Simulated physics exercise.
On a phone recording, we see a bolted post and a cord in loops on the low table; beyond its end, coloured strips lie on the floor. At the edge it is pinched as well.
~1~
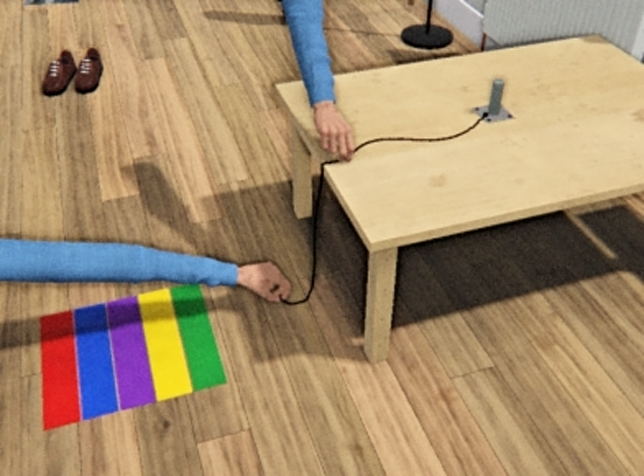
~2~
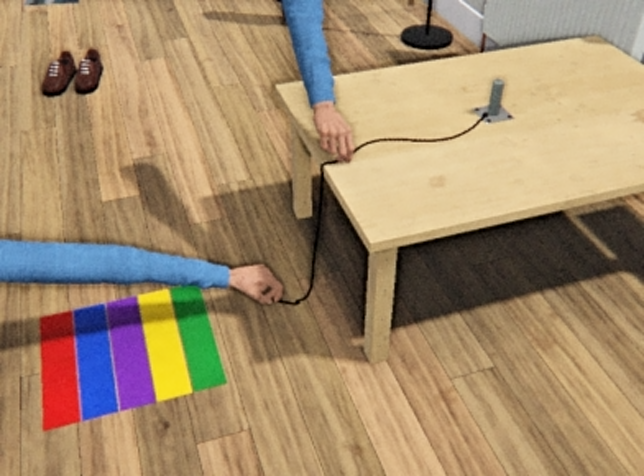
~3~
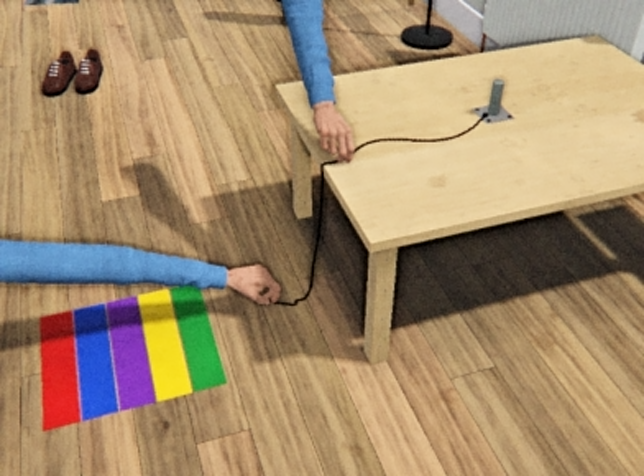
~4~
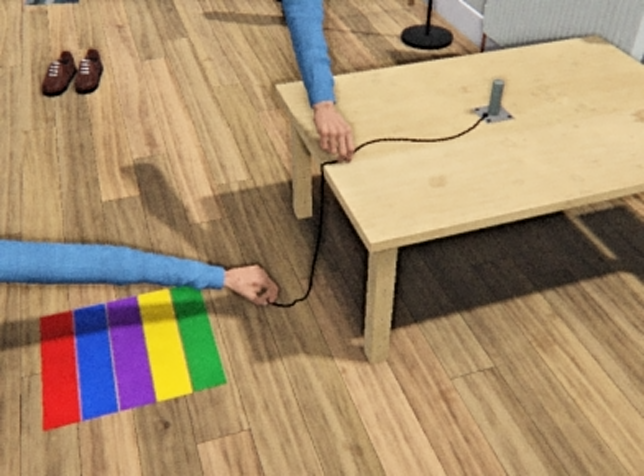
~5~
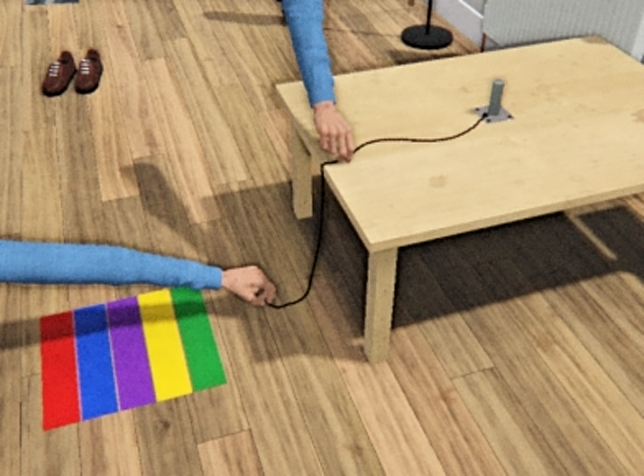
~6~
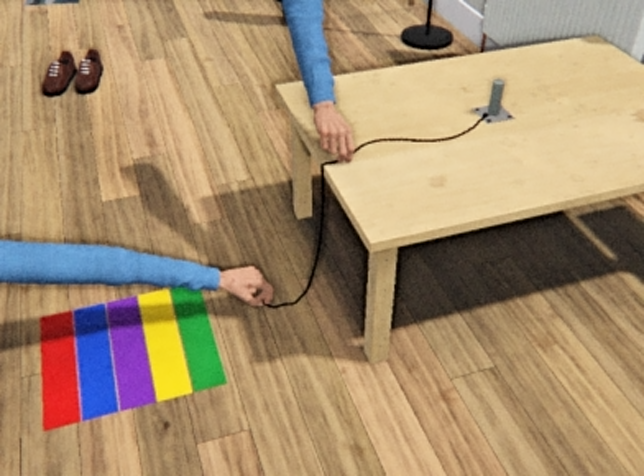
A hand draws the cord's end slightly left while another pinches it at the table's edge.
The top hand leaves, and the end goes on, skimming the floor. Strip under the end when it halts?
Yellow strip.
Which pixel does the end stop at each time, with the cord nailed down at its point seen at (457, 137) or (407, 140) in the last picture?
Near (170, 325) and (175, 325).
Soon after, end near (232, 309); short of the strips.
Then, end near (187, 320); over green.
At full stretch, end near (160, 326); over yellow. It gets as far as the yellow strip.
